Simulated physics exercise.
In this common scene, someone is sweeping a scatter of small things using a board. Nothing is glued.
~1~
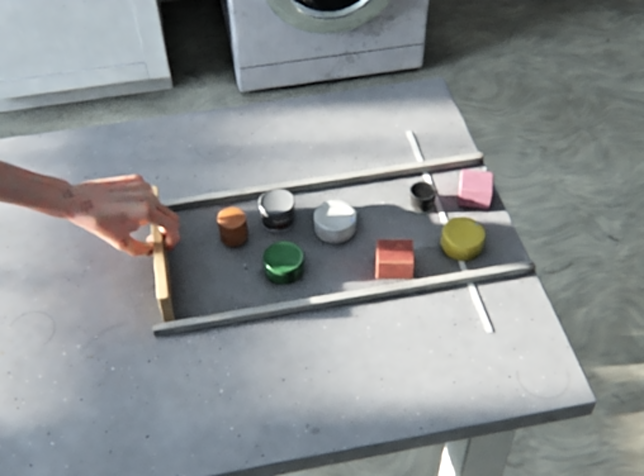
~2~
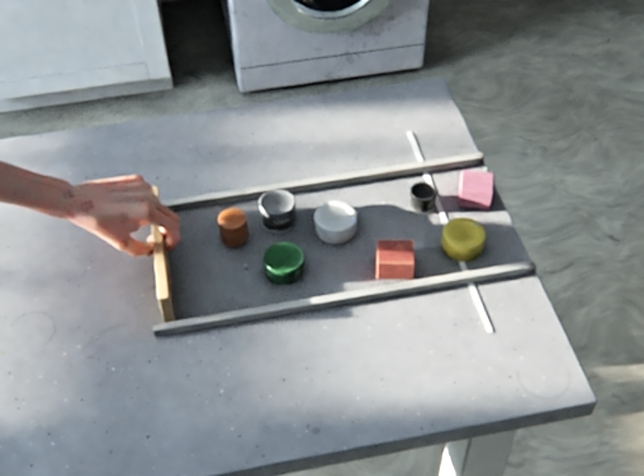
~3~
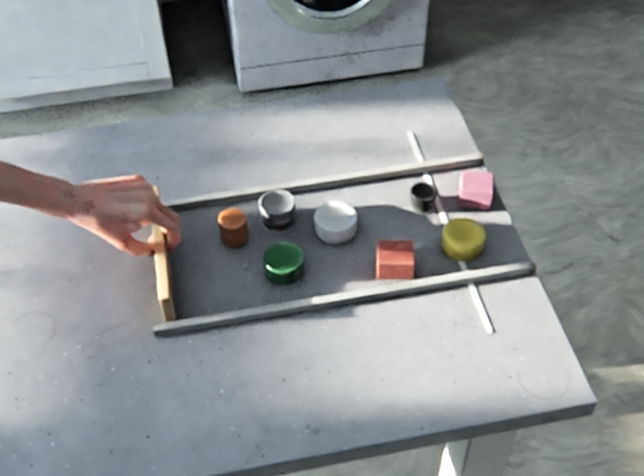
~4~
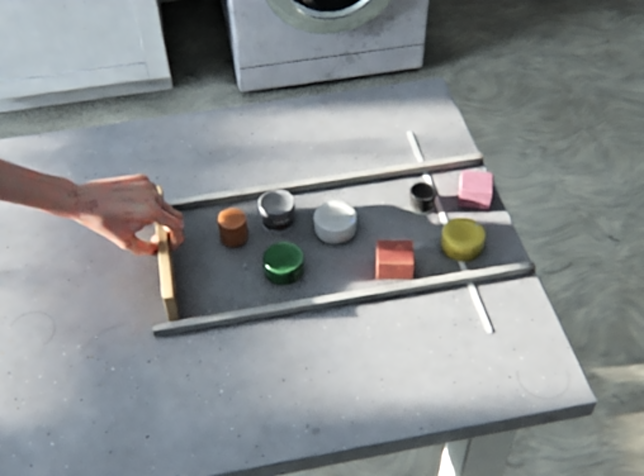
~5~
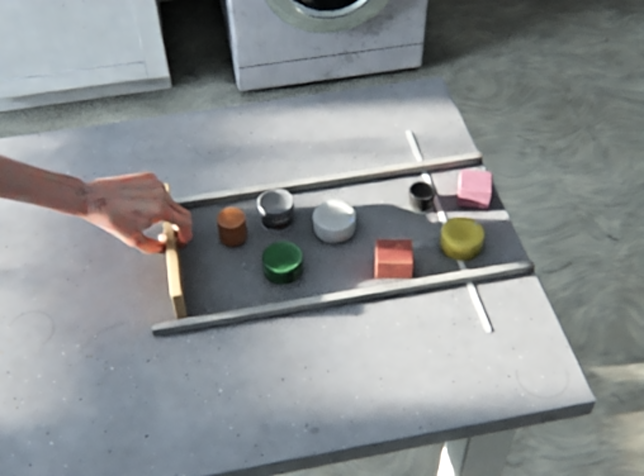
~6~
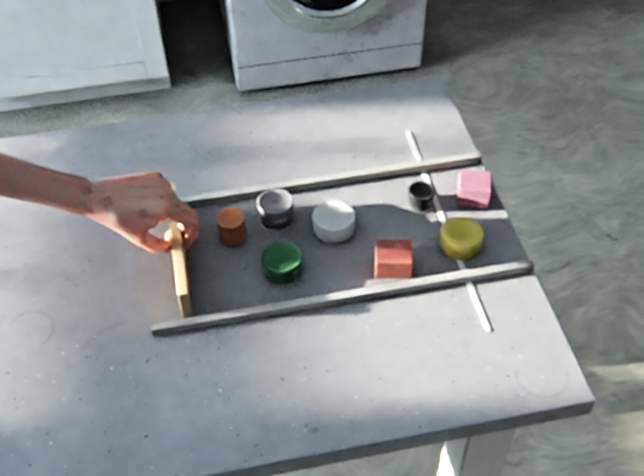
A hand slides a wooden board slightly right toward small colourful objects on a grey table.
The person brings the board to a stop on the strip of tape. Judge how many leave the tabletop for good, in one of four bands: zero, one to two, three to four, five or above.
Once the board stops, one or two are missing from the table.
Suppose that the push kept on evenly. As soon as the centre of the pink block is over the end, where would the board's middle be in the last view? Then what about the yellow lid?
(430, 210) and (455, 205), more or less.
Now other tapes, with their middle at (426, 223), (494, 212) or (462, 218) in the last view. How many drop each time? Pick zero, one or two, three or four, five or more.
Taking them in turn, none; 5 or more; one to two.
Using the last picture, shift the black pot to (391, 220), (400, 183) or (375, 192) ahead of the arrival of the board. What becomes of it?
Place by place: It is pushed off, it is safe, it is safe.
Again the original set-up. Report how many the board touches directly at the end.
So the total is 4.
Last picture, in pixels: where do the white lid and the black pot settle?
The white lid settles near (486, 200); as for the black pot, near (475, 176).
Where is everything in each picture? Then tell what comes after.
The first frame shows pink block (476, 190); yellow lid (463, 239); black pot (422, 198); board (161, 253); tape (445, 221).
The second frame shows yellow lid (463, 239); board (161, 253).
The third frame shows black pot (423, 198); red block (395, 260).
The fourth frame shows pink block (476, 190); white lid (335, 222).
The fifth frame shows yellow lid (462, 239); green tub (283, 263).
The sixth frame shows pink block (474, 189); yellow lid (461, 238); black pot (421, 197); board (179, 249); tape (443, 220).
Soon after, none off yet; pink block at rest near (474, 189); yellow lid at rest near (461, 238); black pot at rest near (421, 197).
Then, none off yet; pink block at rest near (474, 189); yellow lid moving near (471, 236); black pot moved about its own width near (439, 182).
By the end, the number that fall off is one or two; fallen, pink block.
